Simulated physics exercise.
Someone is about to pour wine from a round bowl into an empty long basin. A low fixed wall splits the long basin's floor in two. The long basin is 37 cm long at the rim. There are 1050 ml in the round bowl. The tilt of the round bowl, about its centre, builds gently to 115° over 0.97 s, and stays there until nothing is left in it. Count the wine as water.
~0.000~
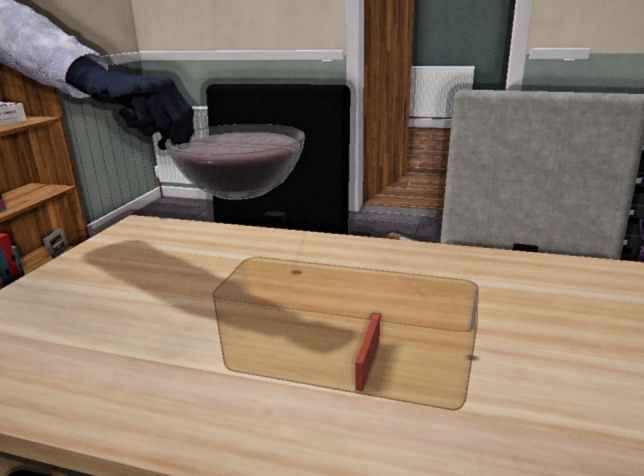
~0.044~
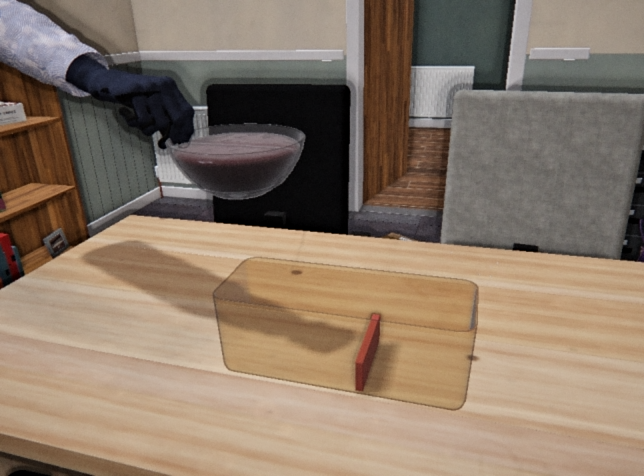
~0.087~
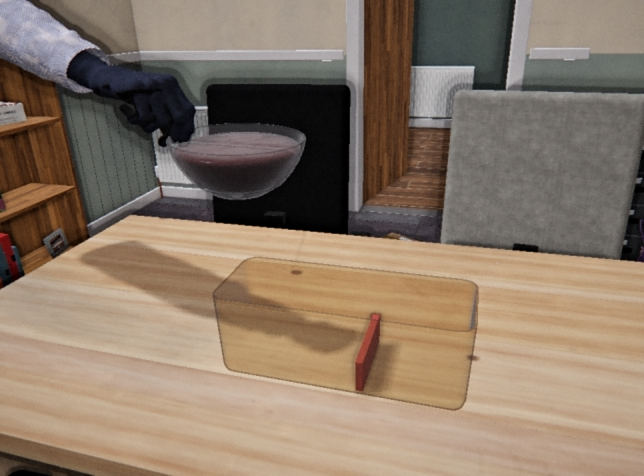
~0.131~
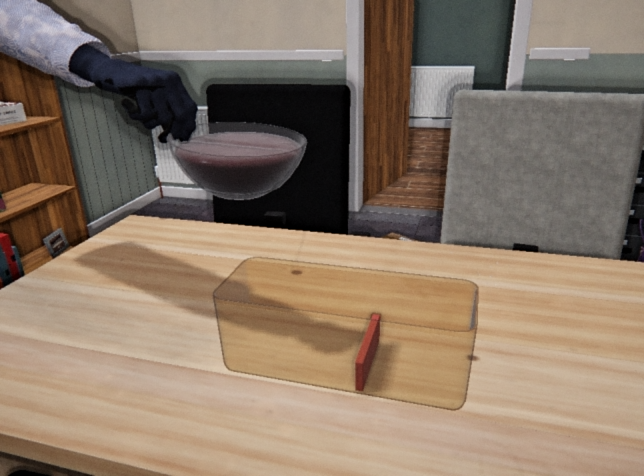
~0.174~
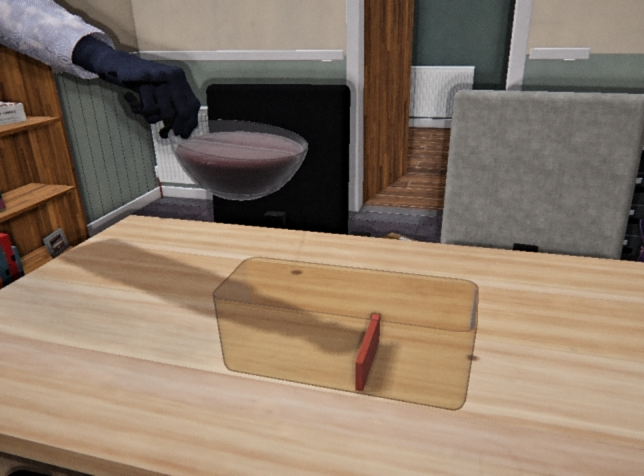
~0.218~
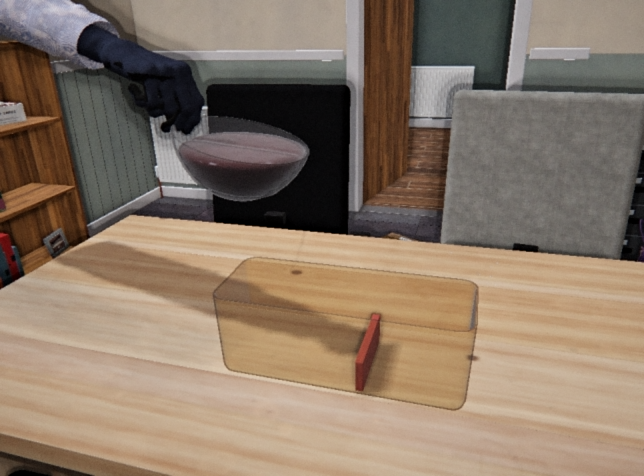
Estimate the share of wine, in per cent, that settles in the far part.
The far part has some 30 per cent.
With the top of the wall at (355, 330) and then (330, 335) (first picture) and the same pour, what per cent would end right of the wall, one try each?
First 50, then 70 per cent.
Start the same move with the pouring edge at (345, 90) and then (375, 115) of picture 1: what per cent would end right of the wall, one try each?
In turn about 65 and 70 per cent.
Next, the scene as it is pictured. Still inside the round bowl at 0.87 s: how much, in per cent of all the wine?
Near 0 in a hundred.
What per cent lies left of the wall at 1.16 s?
Near 60 in a hundred.
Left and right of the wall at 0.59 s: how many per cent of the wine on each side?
Left about 10, right about 12.
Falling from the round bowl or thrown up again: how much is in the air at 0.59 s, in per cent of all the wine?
Some 56 per cent.
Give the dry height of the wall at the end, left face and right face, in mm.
Left about 28 mm, right about 34 mm.
Then, 0.59 s in, the tilt is 77° and 22 per cent is still to pour, 11 is left of the wall and 12 right of it.
Then, 0.87 s in, the tilt is 112° and 0 per cent is still to pour, 62 is left of the wall and 27 right of it.
Then, 1.16 s in, the tilt is 115° and 0 per cent is still to pour, 59 is left of the wall and 29 right of it.
Then, 1.47 s in, the tilt is 115° and 0 per cent is still to pour, 59 is left of the wall and 30 right of it.
Finally, 59 per cent lies left of the wall, 30 right of it and 11 outside.
